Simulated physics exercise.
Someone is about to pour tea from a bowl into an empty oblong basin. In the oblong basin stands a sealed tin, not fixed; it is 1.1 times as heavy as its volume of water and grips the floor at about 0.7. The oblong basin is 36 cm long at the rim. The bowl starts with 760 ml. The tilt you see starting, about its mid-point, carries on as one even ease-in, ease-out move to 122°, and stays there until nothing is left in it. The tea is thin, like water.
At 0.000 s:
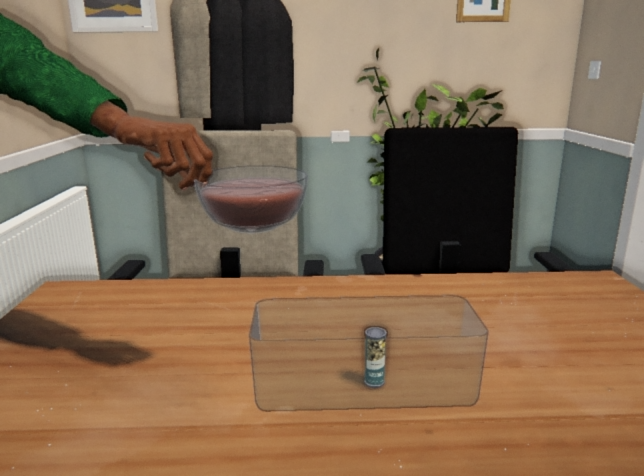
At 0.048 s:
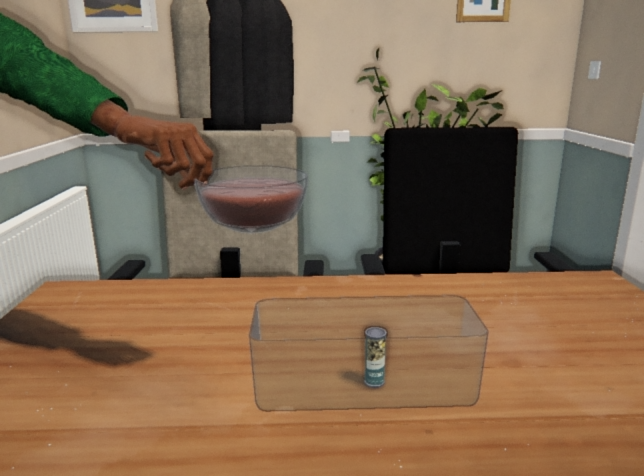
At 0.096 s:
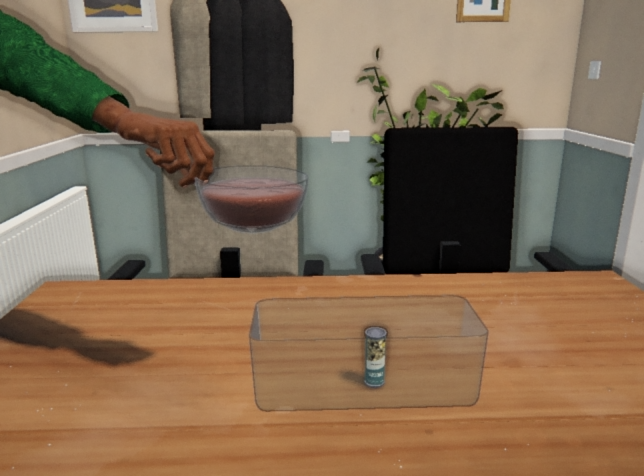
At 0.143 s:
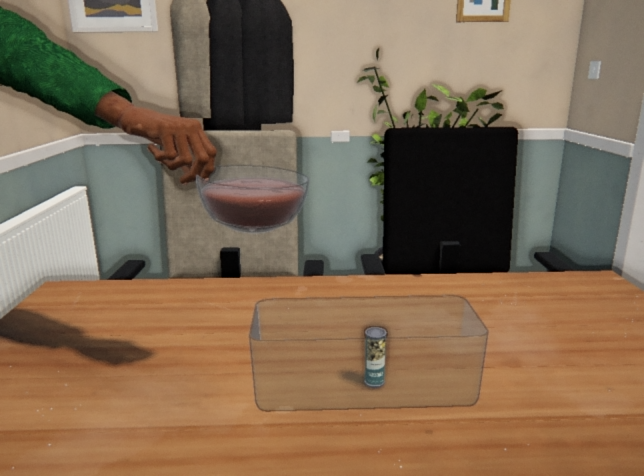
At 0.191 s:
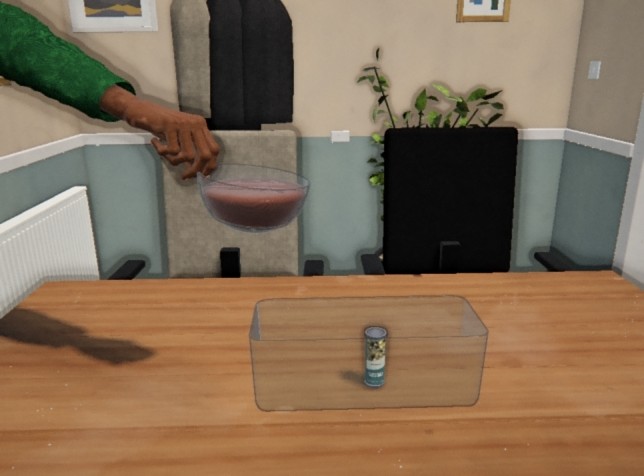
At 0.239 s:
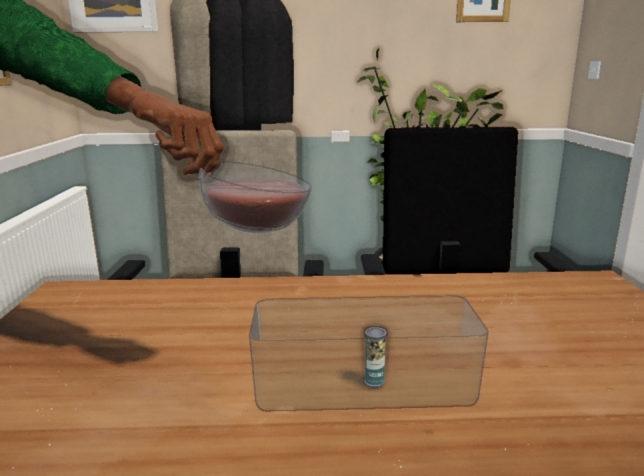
A hand in a green sleeve gradually tilting a glass bowl of reddish tea rightward above a clear basin containing a small tin.
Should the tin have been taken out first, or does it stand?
The tin stays up.
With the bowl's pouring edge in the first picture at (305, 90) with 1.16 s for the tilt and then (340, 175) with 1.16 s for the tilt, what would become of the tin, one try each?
First it stays up; then it remains upright.
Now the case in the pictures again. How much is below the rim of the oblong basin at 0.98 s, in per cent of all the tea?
Some 94 per cent.
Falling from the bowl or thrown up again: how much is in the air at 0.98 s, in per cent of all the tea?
Some 5 per cent.
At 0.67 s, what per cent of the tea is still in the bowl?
About 36 per cent.
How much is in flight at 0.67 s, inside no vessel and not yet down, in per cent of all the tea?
About 46 per cent.
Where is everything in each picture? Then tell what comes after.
Tilt 0°; pouring edge (307, 176); surface from (201, 188) to (304, 186); the oblong basin's rim runs from (253, 320) to (476, 315); the tin's top is at (376, 335), in the first frame.
Tilt 1°; pouring edge (307, 177); surface from (201, 188) to (304, 187), in the second frame.
Tilt 2°; pouring edge (308, 178); surface from (201, 187) to (305, 188), in the third frame.
Tilt 5°; pouring edge (309, 181); surface from (202, 187) to (305, 188), in the fourth frame.
Tilt 8°; pouring edge (310, 184); surface from (203, 186) to (307, 188), in the fifth frame.
Tilt 12°; pouring edge (311, 188); surface from (205, 187) to (308, 189), in the sixth frame.
After 0.67 s the tilt is 75° and 36 per cent is still to pour; the tin stands where it began.
After 0.98 s the tilt is 115° and 0 per cent is still to pour; the tin stands 1 cm from where it began.
After 1.30 s the tilt is 122° and 0 per cent is still to pour; the tin stands 1 cm from where it began.
After 1.66 s the tilt is 122° and 0 per cent is still to pour; the tin stands 1 cm from where it began.
In the end the tin stands 1 cm from where it began.
